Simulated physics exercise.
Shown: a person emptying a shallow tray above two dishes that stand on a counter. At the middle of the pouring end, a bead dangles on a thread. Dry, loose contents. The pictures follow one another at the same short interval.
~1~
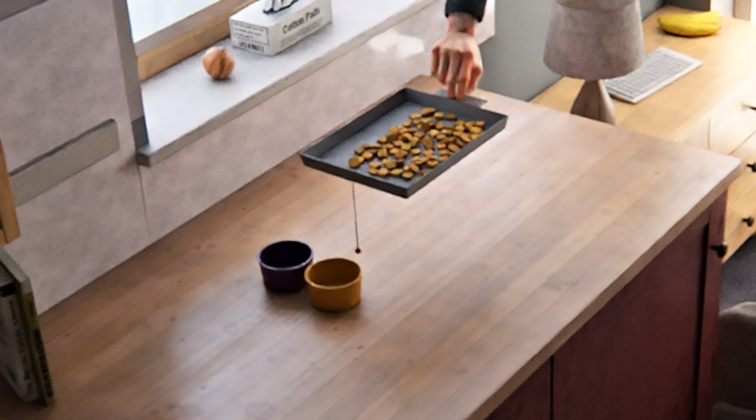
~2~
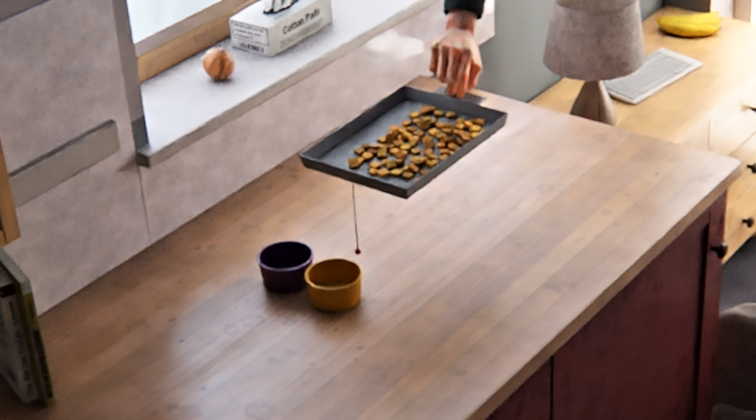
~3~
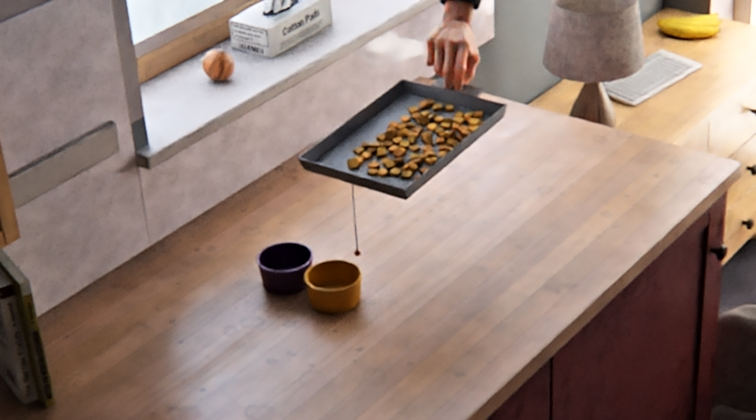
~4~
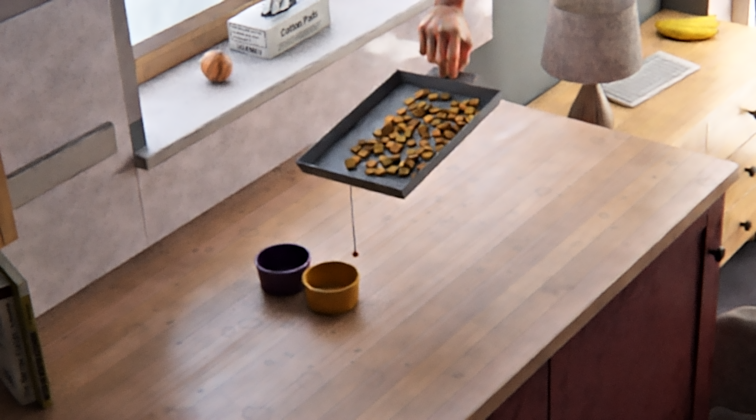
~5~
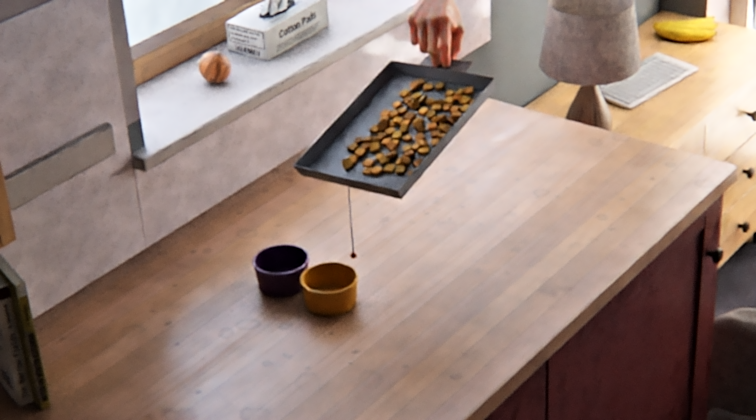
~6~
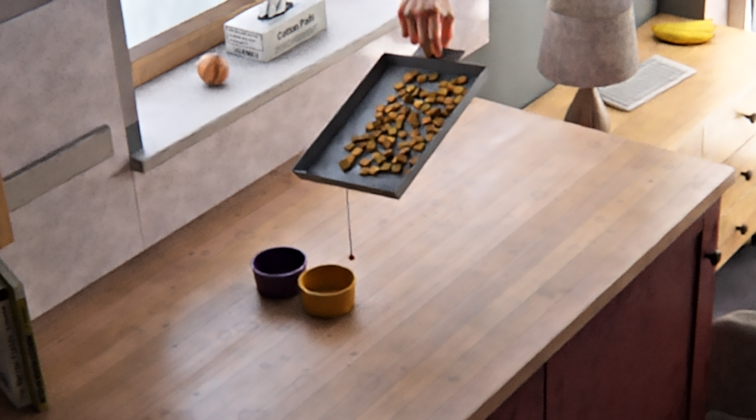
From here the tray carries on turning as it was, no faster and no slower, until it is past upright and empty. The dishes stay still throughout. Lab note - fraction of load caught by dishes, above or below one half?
The dishes gather above half.
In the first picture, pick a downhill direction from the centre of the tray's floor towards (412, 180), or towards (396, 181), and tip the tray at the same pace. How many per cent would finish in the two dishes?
I'd say roughly 0 percent with the first slope, 0 percent with the other.
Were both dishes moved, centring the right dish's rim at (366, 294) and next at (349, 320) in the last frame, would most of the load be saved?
For the two tries in order: Not as much as half, not as much as half.
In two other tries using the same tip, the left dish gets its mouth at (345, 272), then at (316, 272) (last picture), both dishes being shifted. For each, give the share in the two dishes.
Roughly 10 % and 40 %.
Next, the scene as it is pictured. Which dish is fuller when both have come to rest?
It's the left side.
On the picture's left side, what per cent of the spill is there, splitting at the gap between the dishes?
Share on the left: Near 20 %.
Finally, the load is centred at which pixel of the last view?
I'd say the middle ends up at about (292, 281).
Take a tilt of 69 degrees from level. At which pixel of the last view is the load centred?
Close to (329, 163).
Just after the last frame, tray tipped steeply; almost all on the tray; just a few in the air.
A moment on, tray tipped past a quarter turn; about a tenth on the tray; about a tenth in the right dish; roughly a third in the left dish; about a tenth outside both; roughly a quarter in the air.
Further on, tray tipped past a quarter turn; roughly a quarter in the right dish; roughly half in the left dish; roughly a quarter outside both.
When it is over, tray tipped past a quarter turn; roughly a quarter in the right dish; roughly half in the left dish; roughly a quarter outside both.
